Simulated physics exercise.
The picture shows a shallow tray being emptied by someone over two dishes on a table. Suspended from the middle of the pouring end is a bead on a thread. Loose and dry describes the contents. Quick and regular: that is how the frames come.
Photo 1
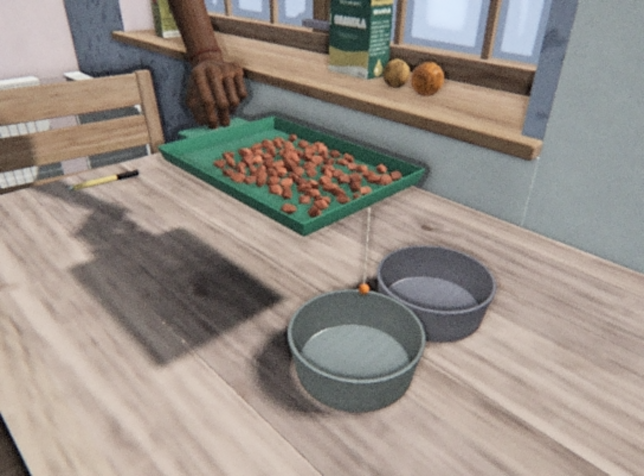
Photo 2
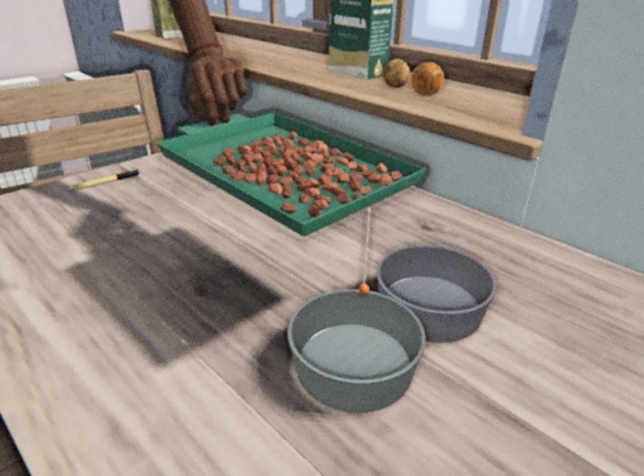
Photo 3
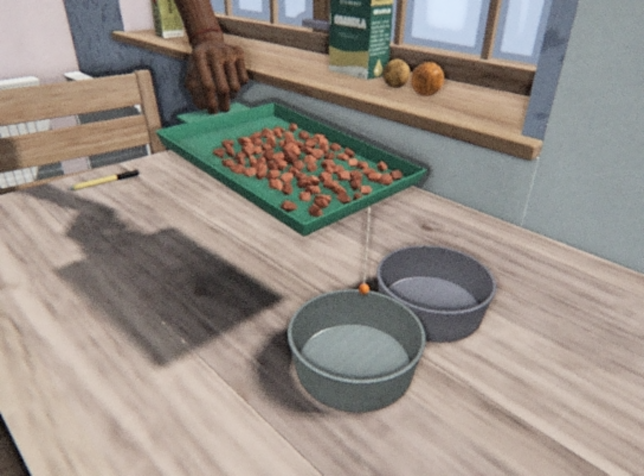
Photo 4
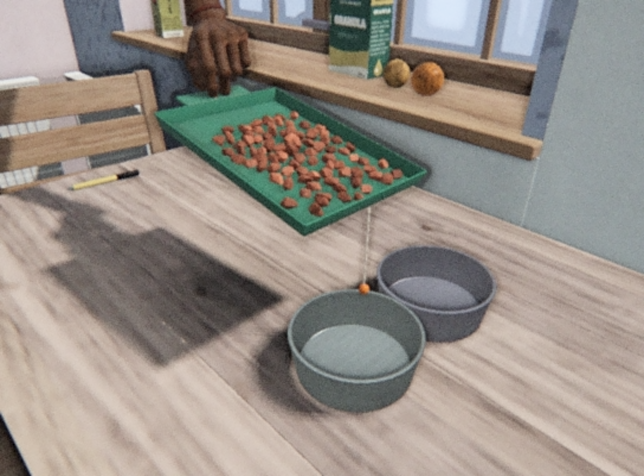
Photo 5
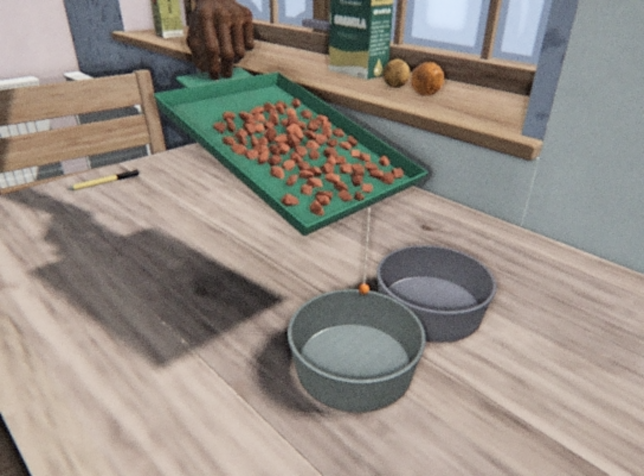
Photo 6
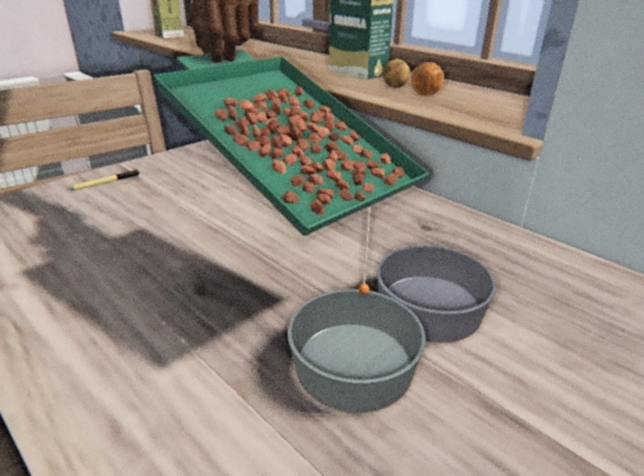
A green tray of reddish-brown chunks tilts steadily as a hand raises its far end.
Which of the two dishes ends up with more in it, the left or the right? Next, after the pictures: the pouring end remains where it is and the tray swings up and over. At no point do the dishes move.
Bigger share: Left.
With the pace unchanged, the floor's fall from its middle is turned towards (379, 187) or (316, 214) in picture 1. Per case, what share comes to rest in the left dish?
10 % and 90 %.
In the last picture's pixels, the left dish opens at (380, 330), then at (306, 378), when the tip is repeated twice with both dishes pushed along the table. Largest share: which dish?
Place 1 - the dish at left; place 2 - the dish at right.
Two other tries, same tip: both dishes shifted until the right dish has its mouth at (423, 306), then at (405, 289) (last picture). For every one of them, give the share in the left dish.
About 30 per cent first, then about 30 per cent.
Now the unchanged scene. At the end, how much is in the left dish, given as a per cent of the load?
Near 60 %.
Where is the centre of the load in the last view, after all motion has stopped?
The centre settles at about (381, 358).
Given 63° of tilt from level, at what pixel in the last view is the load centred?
Somewhere about (373, 177).
Shortly afterwards, tray tipped steeply; all but a few on the tray; a little in the air.
Next, tray tipped right over; near a quarter on the tray; near a third in the left dish; a little in the right dish; a little outside both; near a quarter in the air.
Some moments later, tray tipped past a quarter turn; near two thirds in the left dish; near a quarter in the right dish; a little outside both.
In the end, tray tipped past a quarter turn; near two thirds in the left dish; near a quarter in the right dish; a little outside both.
